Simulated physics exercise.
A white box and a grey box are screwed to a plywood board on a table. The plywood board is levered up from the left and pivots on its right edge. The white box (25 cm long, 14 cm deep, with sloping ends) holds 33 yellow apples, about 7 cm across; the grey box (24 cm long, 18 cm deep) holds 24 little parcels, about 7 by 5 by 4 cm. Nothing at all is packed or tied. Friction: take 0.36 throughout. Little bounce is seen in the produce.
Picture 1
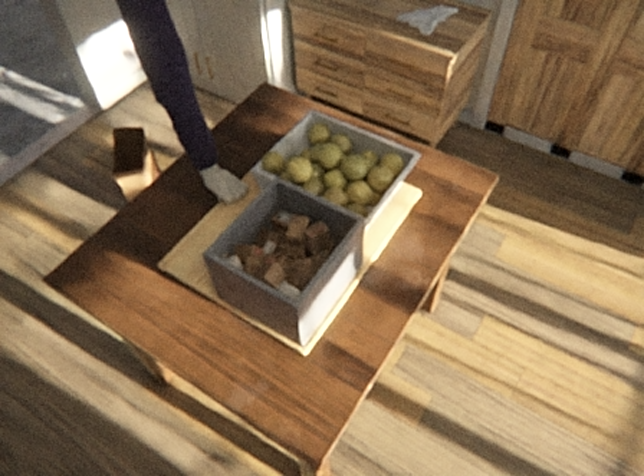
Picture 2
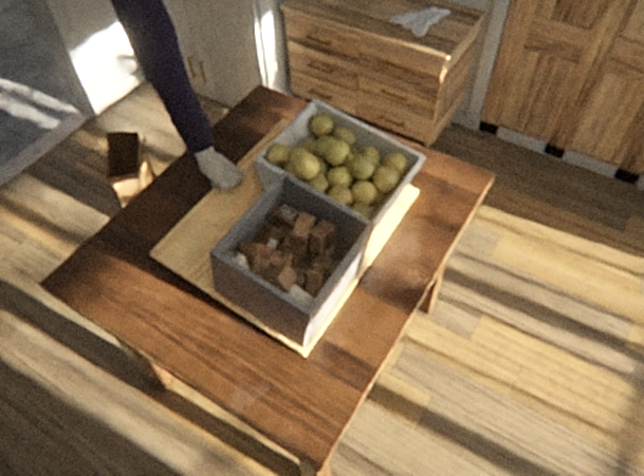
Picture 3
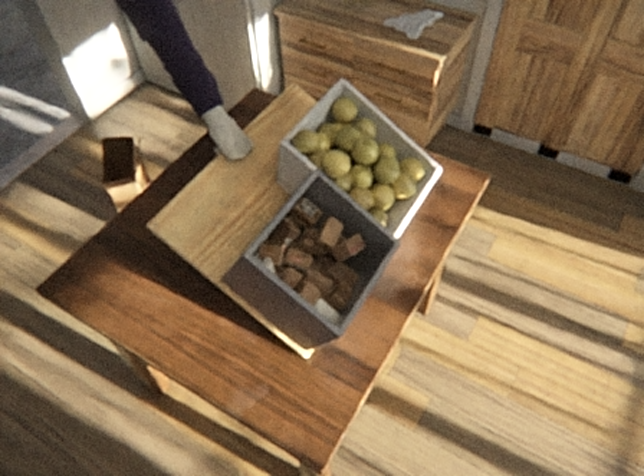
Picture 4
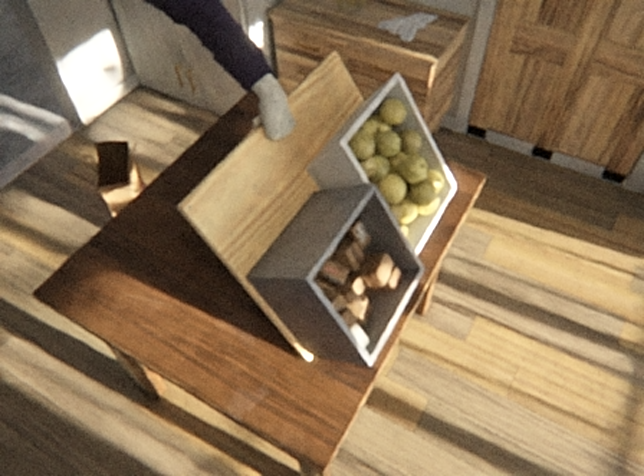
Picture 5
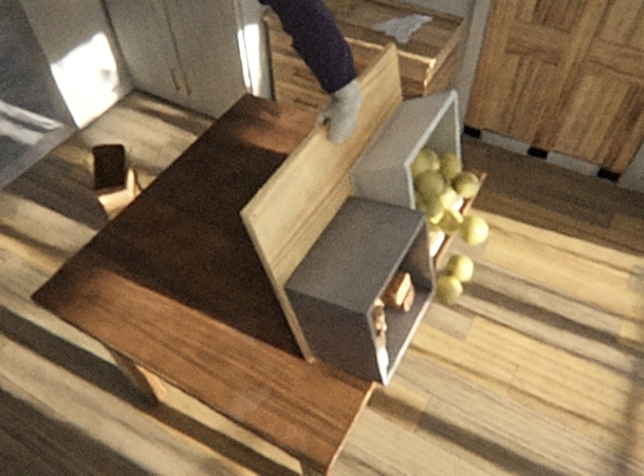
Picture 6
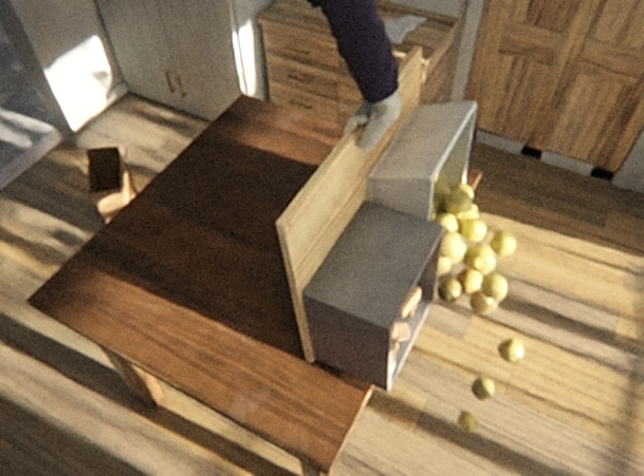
A gloved hand tilts a board with two boxes upright, and yellow fruit tumbles out rightward.
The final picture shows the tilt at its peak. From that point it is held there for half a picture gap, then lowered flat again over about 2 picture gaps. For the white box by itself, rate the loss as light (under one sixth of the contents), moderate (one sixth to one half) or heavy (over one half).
Loss rating: Heavy.
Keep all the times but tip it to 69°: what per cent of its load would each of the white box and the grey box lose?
White box 50, grey box 0 per cent.
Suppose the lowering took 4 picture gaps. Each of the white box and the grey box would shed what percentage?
In that case white box 100 %, grey box 10 %.
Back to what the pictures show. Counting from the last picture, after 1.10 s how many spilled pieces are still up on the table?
My count comes to close to 3.
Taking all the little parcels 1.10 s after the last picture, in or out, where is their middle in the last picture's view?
Centred roughly at (285, 285).
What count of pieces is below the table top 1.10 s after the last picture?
That count sits near 30.
Then, 0.18 s after the last picture, tilt 77°; white box 7 in, 26 out and grey box 23 in, 1 out.
Then, 0.40 s after the last picture, tilt 13°; white box 2 in, 31 out and grey box 22 in, 2 out.
Then, 0.71 s after the last picture, tilt 0°; white box 1 in, 32 out and grey box 22 in, 2 out.
Outcome (1.10 s after the last picture), white box 1 in, 32 out and grey box 22 in, 2 out. Asked share, 32 of 33, 97 per cent.
